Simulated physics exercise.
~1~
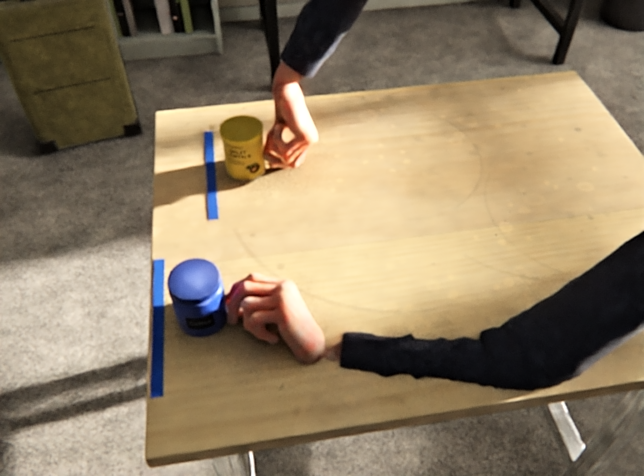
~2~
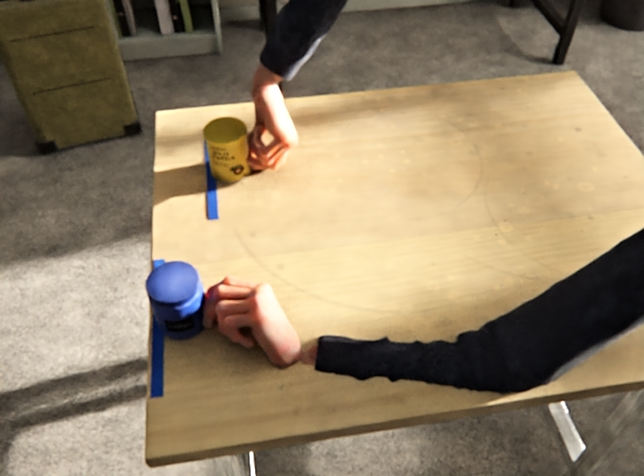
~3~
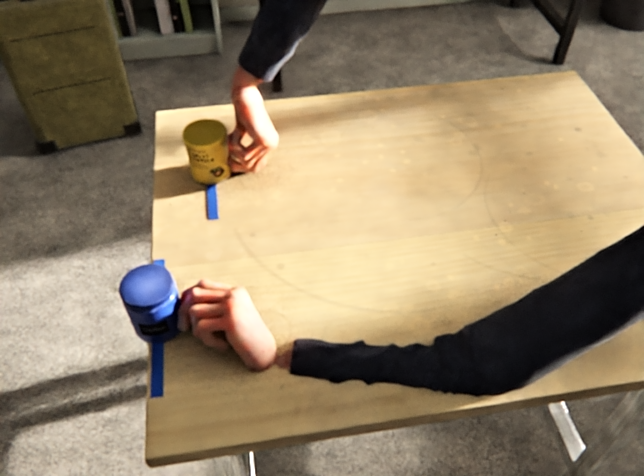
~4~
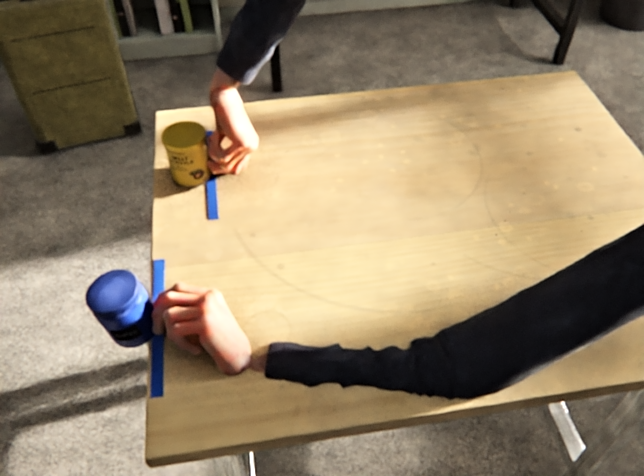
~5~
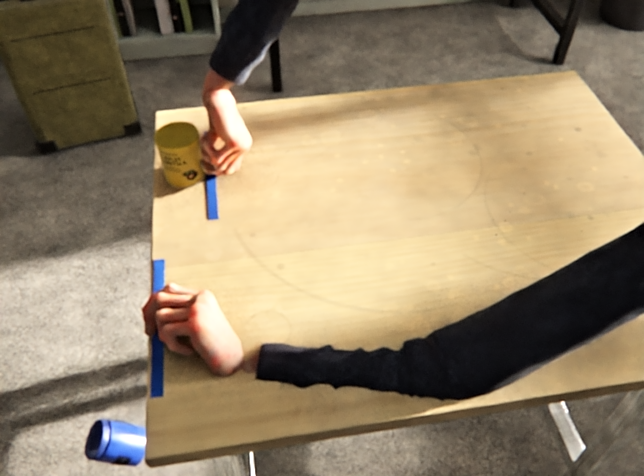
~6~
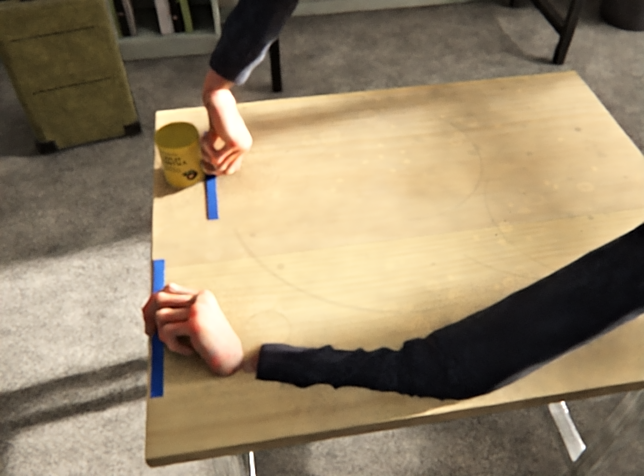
The footage shows two hands pushing a blue jar and a yellow pot left across a wooden table marked with blue tape. The blue jar tips over the edge and drops out of view, while the yellow pot stops upright near the edge, still on the table.
